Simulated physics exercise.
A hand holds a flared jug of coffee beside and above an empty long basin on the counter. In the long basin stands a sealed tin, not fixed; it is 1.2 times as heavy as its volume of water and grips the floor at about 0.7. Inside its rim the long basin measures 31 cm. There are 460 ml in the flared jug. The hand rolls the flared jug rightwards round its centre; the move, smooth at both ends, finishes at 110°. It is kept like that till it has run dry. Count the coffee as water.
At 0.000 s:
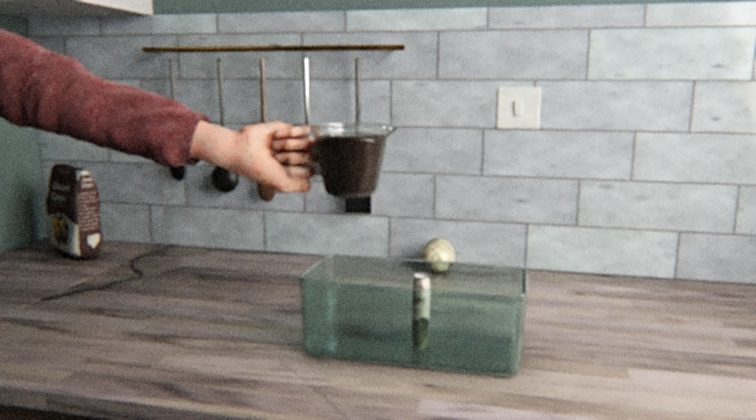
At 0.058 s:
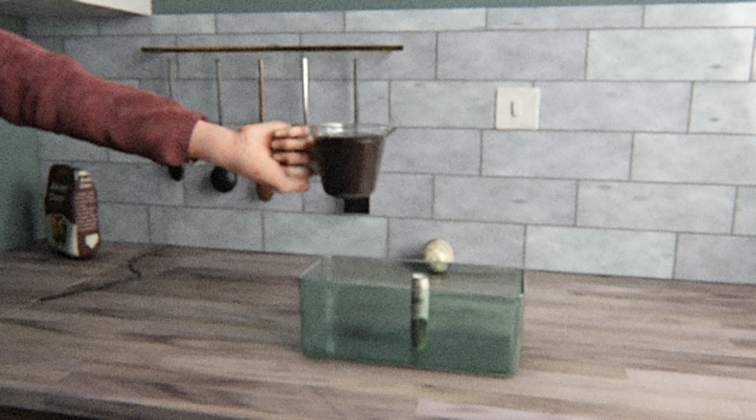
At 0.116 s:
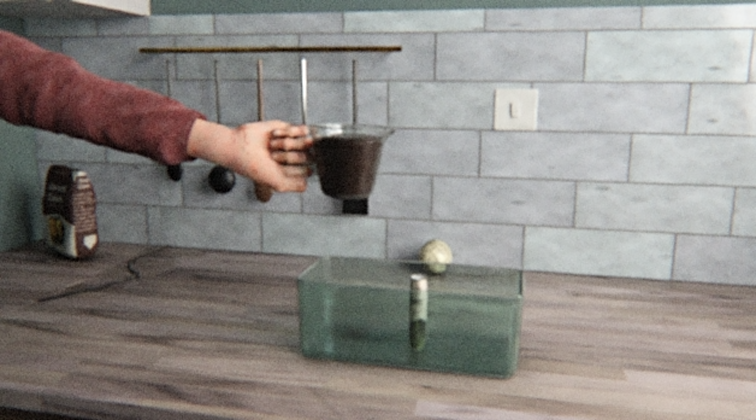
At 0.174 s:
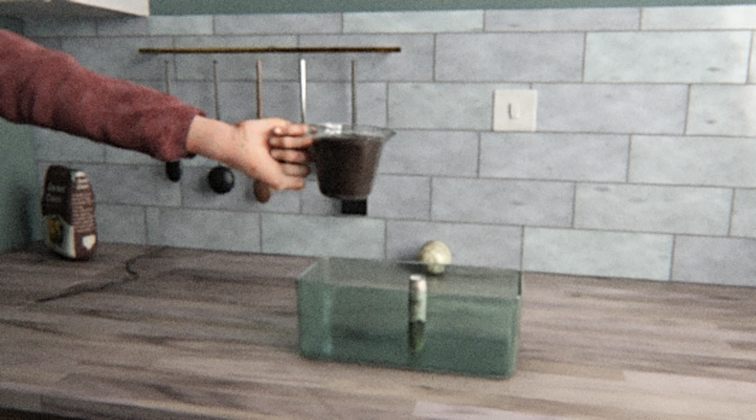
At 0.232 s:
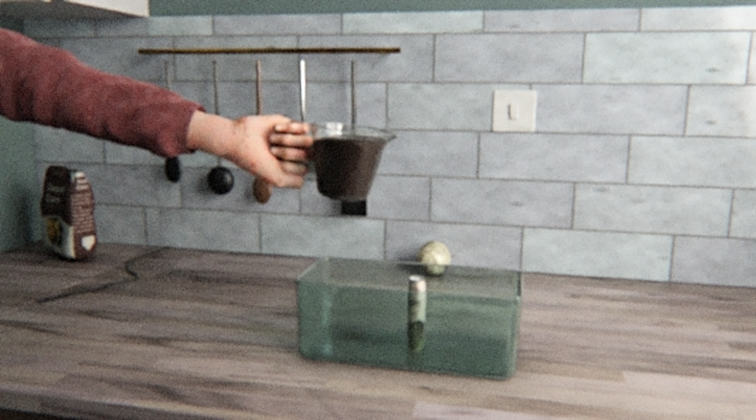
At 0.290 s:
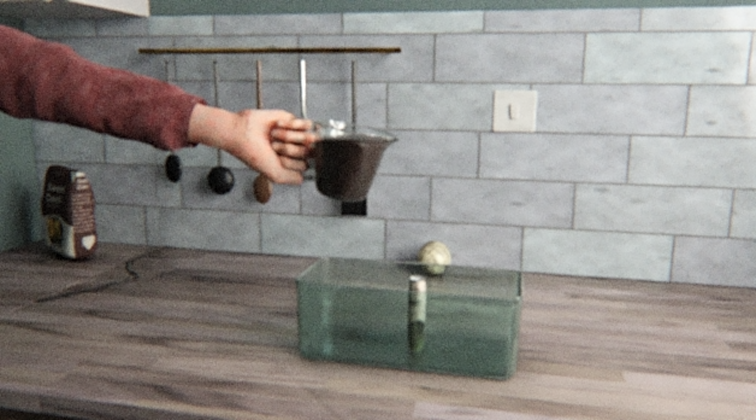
The video shows a hand in a red sleeve holding a clear jug of dark liquid above a greenish transparent basin on a wooden counter, at first nearly still, then slowly tilting the jug slightly to the right.
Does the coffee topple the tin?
The tin stays up.
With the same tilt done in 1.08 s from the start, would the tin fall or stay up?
The tin stays up.
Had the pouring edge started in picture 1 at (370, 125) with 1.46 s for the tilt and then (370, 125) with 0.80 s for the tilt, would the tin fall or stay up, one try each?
First it topples; then it topples.
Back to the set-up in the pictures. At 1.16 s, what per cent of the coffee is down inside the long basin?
Some 74 per cent.
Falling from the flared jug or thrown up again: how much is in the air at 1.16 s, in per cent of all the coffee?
Near 16 in a hundred.
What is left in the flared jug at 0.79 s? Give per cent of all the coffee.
Some 68 per cent.
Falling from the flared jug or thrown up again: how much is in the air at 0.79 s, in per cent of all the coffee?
Near 22 in a hundred.
Then, 0.79 s in, the tilt is 62° and 68 per cent is still to pour; the tin stands where it began.
Then, 1.16 s in, the tilt is 99° and 10 per cent is still to pour; the tin stands where it began.
Then, 1.54 s in, the tilt is 110° and 0 per cent is still to pour; the tin stands where it began.
Then, 1.96 s in, the tilt is 110° and 0 per cent is still to pour; the tin stands where it began.
Finally, the tin stands where it began.
